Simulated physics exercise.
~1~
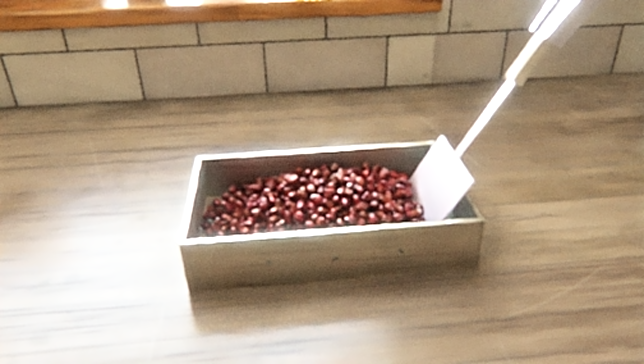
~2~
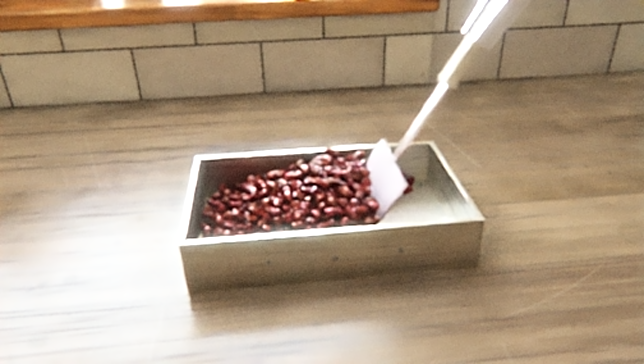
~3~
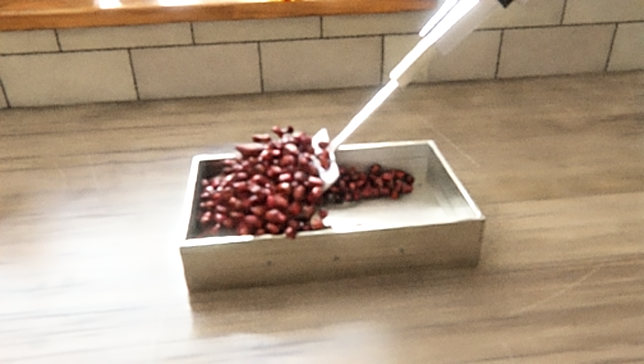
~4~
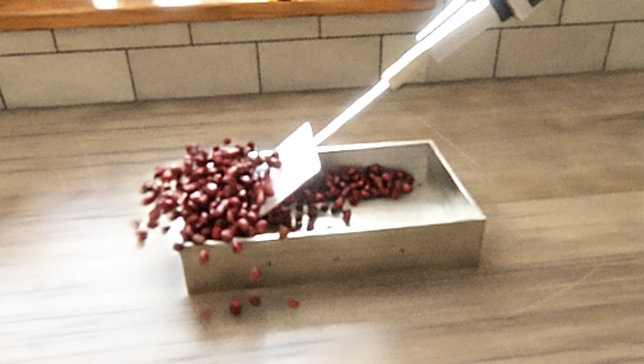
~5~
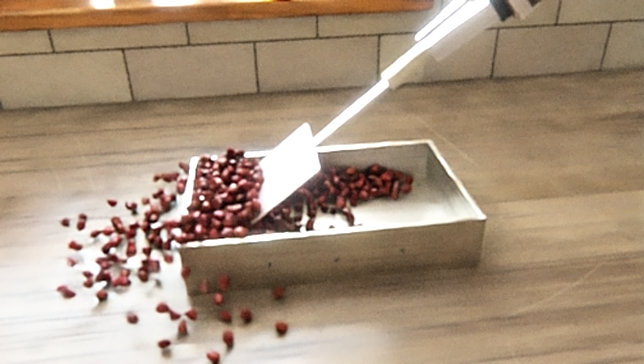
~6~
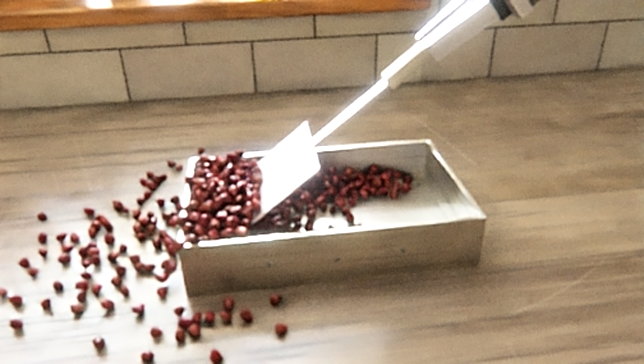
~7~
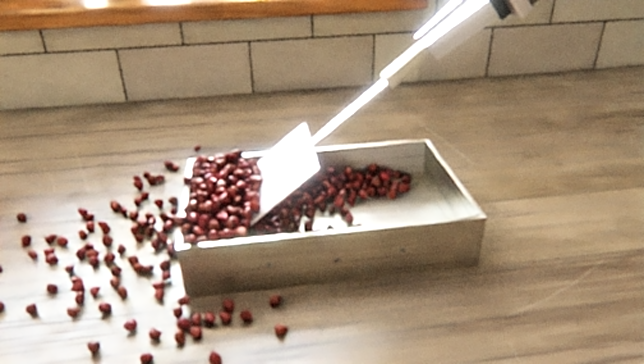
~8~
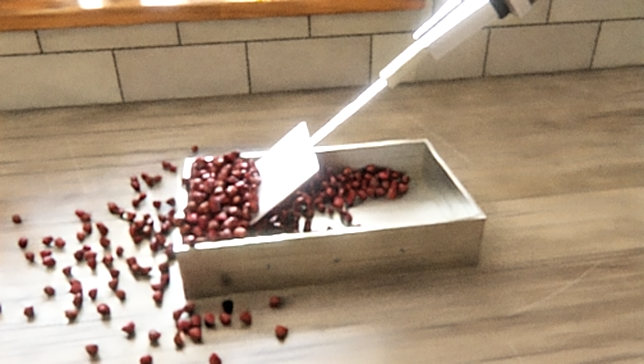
A robot gripper, partly seen at the upper right, holds a pale flat turner in a shallow grey tin of dark red beans on a wood-grained counter. The view looks down from the front, with cream tiles behind. The turner sweeps left, pushing the beans into a steep heap and leaving some behind it. It tilts as it nears the left end, and beans spill over the rim and scatter across the counter to the left and front. The turner stops, the scattered beans settle, and most remain in the tin, which stays in place.
